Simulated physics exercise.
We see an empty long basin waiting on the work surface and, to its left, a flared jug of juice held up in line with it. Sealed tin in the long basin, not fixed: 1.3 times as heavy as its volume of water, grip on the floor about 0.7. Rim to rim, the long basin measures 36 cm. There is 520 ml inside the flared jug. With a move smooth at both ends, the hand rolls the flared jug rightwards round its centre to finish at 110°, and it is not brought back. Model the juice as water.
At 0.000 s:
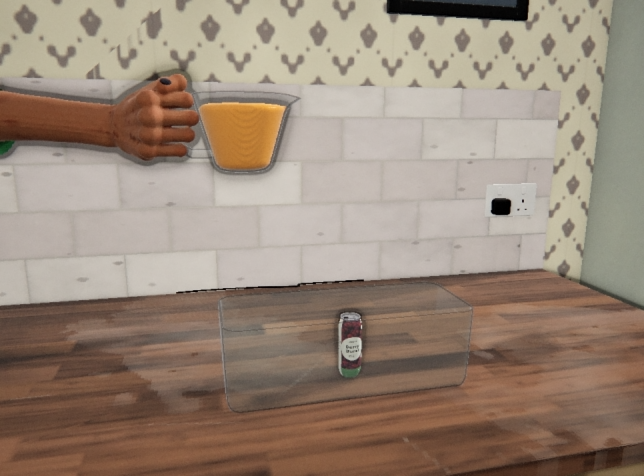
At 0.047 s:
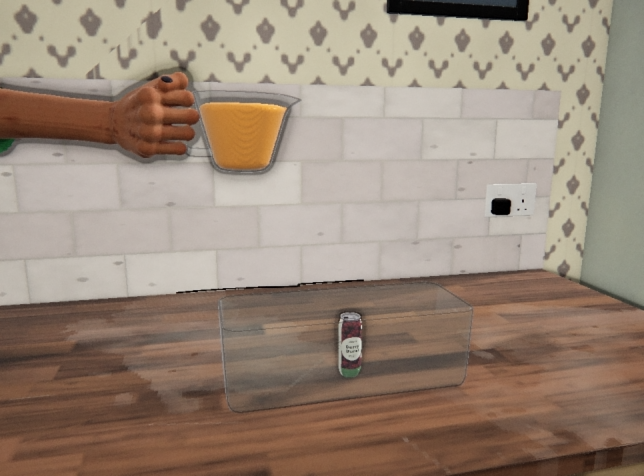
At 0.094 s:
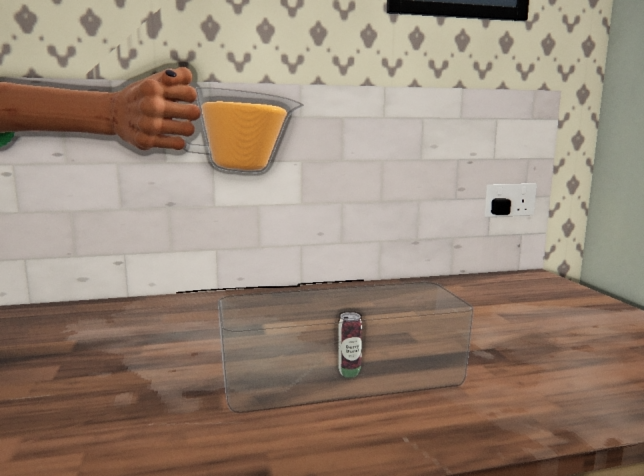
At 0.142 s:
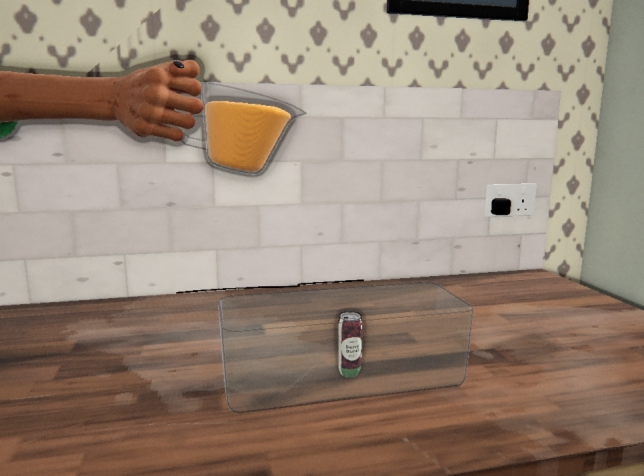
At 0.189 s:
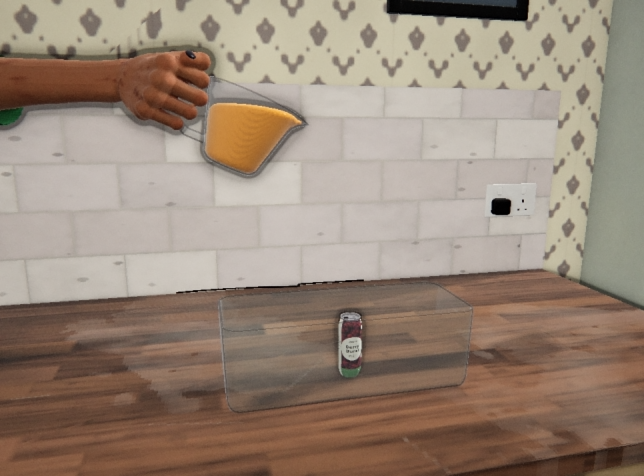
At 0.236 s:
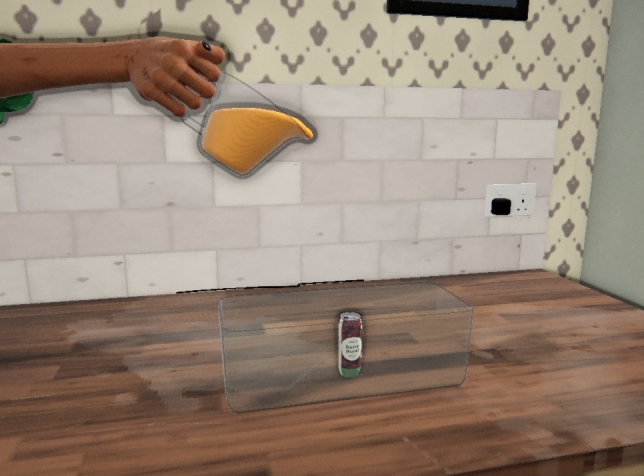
A hand holding a flared jug of orange juice above a wooden worktop, rolling it rightwards until juice reaches its rim.
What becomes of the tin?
It overbalances.
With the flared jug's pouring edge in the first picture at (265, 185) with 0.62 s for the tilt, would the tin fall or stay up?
Then it stays on its base.
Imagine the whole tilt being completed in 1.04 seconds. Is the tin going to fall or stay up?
The tin stays balanced.
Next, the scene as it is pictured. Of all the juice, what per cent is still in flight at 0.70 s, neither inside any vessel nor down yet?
Close to 12 %.
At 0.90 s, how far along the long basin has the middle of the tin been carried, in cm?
Roughly 5 cm.
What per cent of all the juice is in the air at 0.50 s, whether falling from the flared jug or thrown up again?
Some 56 per cent, I reckon.
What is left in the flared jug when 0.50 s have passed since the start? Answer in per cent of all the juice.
About 26 percent.
Then, 0.50 s in, the tilt is 100° and 25 per cent is still to pour; the tin stands where it began.
Then, 0.70 s in, the tilt is 110° and 1 per cent is still to pour; the tin stands 2 cm from where it began.
Then, 0.90 s in, the tilt is 110° and 0 per cent is still to pour; the tin leans 49°.
Then, 1.12 s in, the tilt is 110° and 0 per cent is still to pour; the tin lies on its side.
Finally, the tin lies on its side.
